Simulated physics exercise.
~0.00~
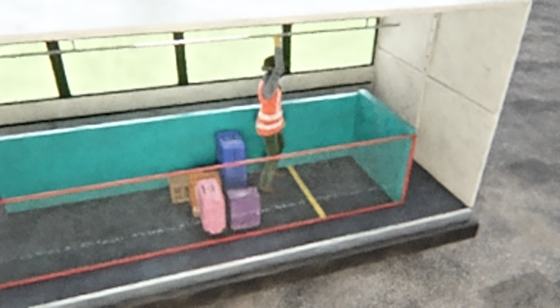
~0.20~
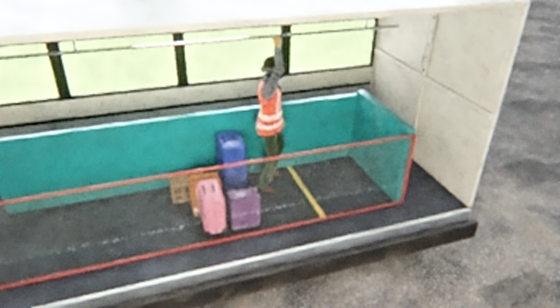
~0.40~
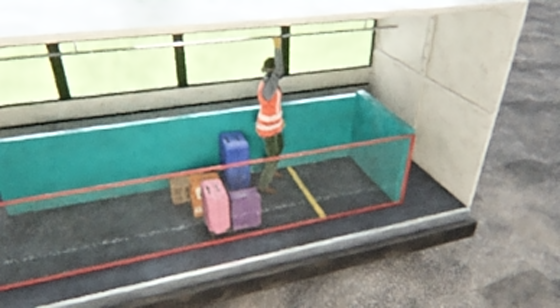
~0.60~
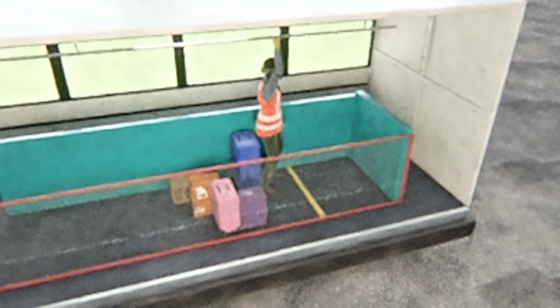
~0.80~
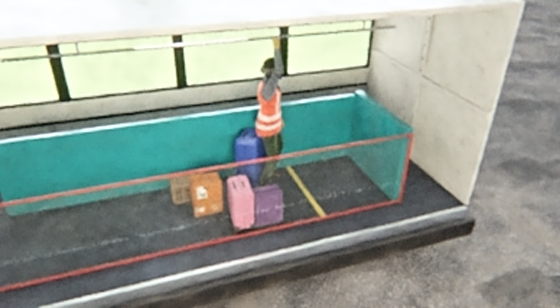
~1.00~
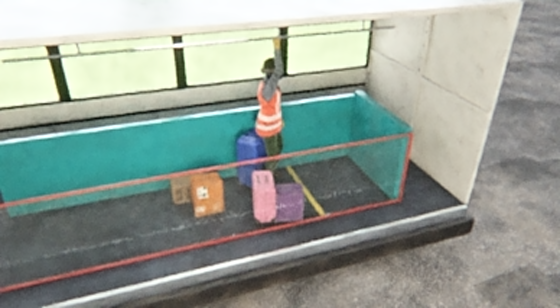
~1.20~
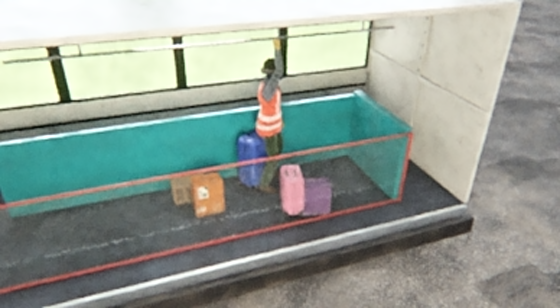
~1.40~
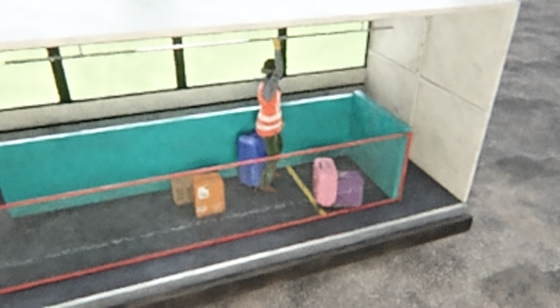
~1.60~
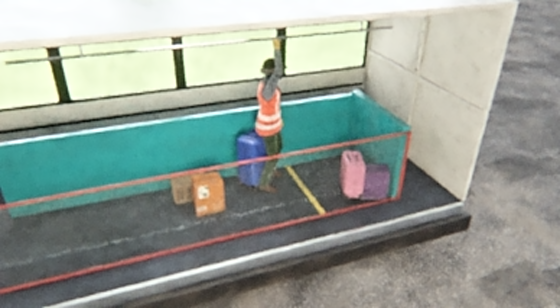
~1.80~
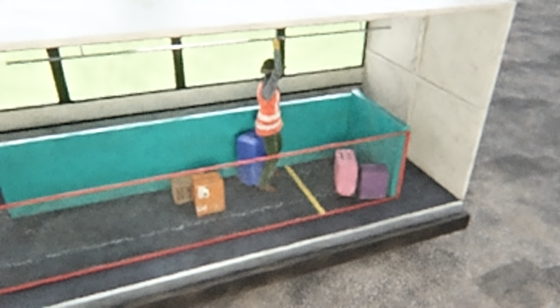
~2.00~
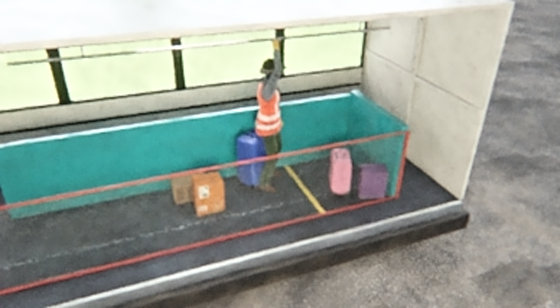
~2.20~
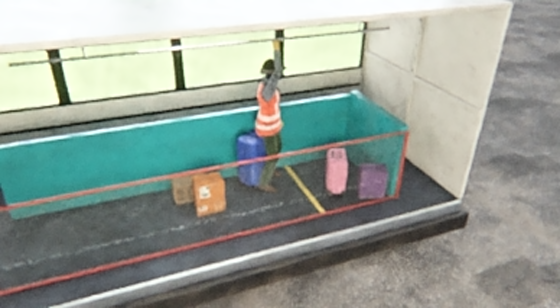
In this clip, a passenger in an orange vest holds the overhead rail while a pink case and purple carton slide right across the yellow line, the pink case then easing back slightly; a blue case shifts briefly right and, like the orange pack and brown crate, ends short of it.
